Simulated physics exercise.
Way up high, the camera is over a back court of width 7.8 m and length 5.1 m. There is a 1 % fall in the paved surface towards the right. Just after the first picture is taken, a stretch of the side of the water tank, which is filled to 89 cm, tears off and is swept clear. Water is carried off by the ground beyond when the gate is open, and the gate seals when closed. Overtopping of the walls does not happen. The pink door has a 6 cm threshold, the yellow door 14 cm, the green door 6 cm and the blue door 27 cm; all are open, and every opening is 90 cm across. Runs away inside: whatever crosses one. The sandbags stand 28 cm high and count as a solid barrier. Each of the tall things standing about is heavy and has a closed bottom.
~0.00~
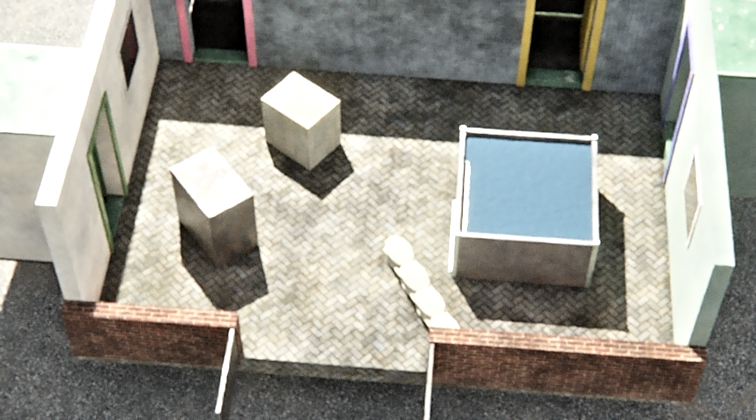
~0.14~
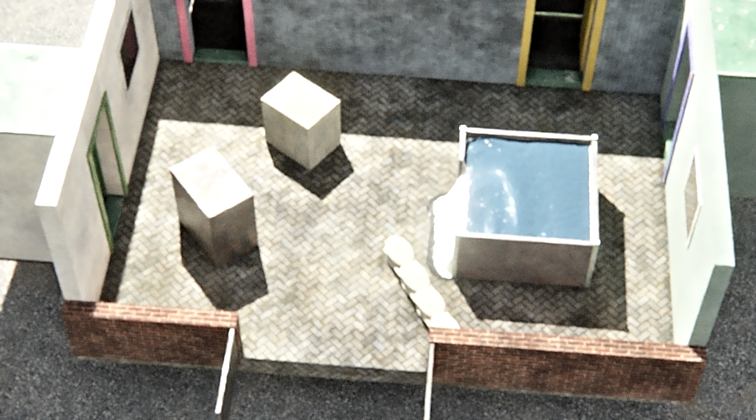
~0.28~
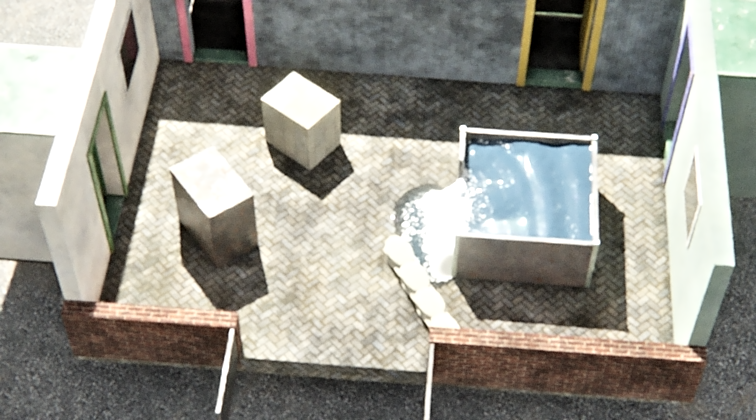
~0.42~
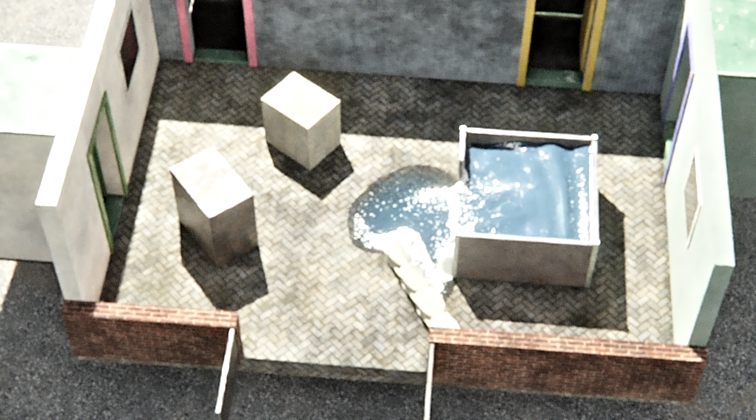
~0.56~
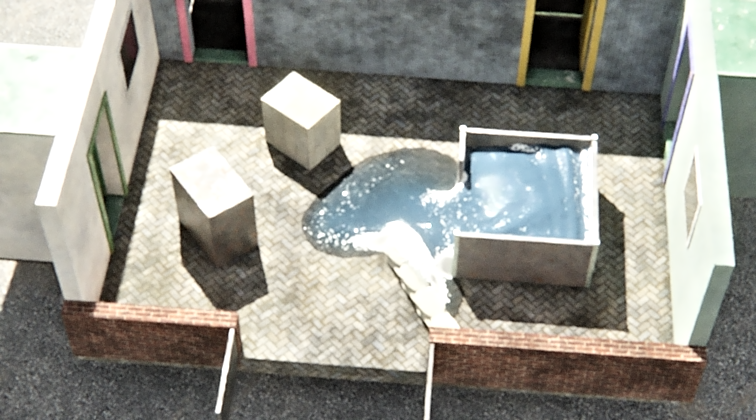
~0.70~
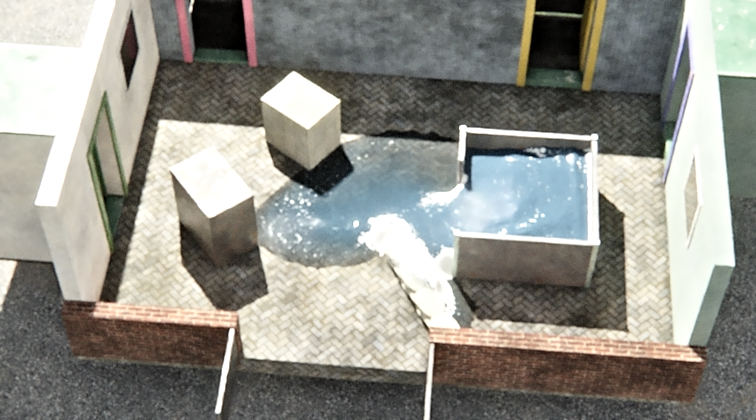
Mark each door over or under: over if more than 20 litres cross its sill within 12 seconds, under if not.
Marks: Pink door: Over; yellow door: Under; green door: Over; blue door: Under.
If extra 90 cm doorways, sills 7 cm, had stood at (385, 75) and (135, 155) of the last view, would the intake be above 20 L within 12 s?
Order as listed: Surpassed and surpassed.
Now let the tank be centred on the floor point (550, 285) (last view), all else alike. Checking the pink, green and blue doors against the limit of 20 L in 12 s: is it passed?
Pink: Too much; green: Within limit; blue: Within limit.
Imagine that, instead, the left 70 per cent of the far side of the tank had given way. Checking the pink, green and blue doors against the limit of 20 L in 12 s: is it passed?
Door pink goes beyond, door green stays within, door blue stays within.
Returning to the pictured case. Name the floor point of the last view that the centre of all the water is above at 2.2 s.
Centre: Roughly (392, 217) px.
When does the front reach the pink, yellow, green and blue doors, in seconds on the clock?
Pink = 2.2 s, yellow = 3.4 s, green = 2.0 s, blue = 4.0 s.
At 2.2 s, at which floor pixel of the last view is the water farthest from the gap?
Roughly at pixel (160, 61).
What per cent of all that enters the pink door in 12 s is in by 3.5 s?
Some 20 per cent by then.
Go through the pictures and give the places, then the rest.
The water tank at (527, 188) is whole and still, 89 cm deep, in the first frame.
The front is at (441, 199), 0.7 m from the gap at (459, 223); 0.4 m2 of floor is under water; 89 cm left at the back of the water tank, in the second frame.
The front is at (404, 202), 1.0 m from the gap at (459, 225); 1.1 m2 of floor is under water; 89 cm left at the back of the water tank, in the third frame.
The front is at (357, 209), 1.5 m from the gap at (459, 227); 2.2 m2 of floor is under water; 81 cm left at the back of the water tank, in the fourth frame.
Water pours out at (459, 227) and has run 2.1 m, to (310, 215); typically 9 cm deep outside, 76 cm at the water tank's back, in the fifth frame.
The front is at (258, 228), 2.9 m from the gap at (459, 228); 5.7 m2 of floor is under water; 77 cm left at the back of the water tank, in the sixth frame.
After 1.4 s water covers 40 % of the floor and is deepest (54 cm) near (419, 268); pink door not reached, yellow door not reached, green door not reached, blue door not reached.
After 2.2 s water covers 60 % of the floor and is deepest (38 cm) near (419, 268); pink door not reached, yellow door not reached, green door 4 cm at the sill, 0 L in, blue door not reached.
After 3.5 s water covers 70 % of the floor and is deepest (28 cm) near (160, 61); pink door 15 cm at the sill, 24 L in, yellow door 2 cm at the sill, 0 L in, green door 8 cm at the sill, 5 L in, blue door not reached.
After 7.0 s water covers 95 % of the floor and is deepest (18 cm) near (631, 95); pink door 10 cm at the sill, 101 L in, yellow door 5 cm at the sill, 0 L in, green door 6 cm at the sill, 34 L in, blue door 9 cm at the sill, 0 L in.
After 12.0 s water covers 95 % of the floor and is deepest (14 cm) near (666, 308); pink door 4 cm at the sill, 121 L in, yellow door 11 cm at the sill, 0 L in, green door 3 cm at the sill, 36 L in, blue door 12 cm at the sill, 0 L in.
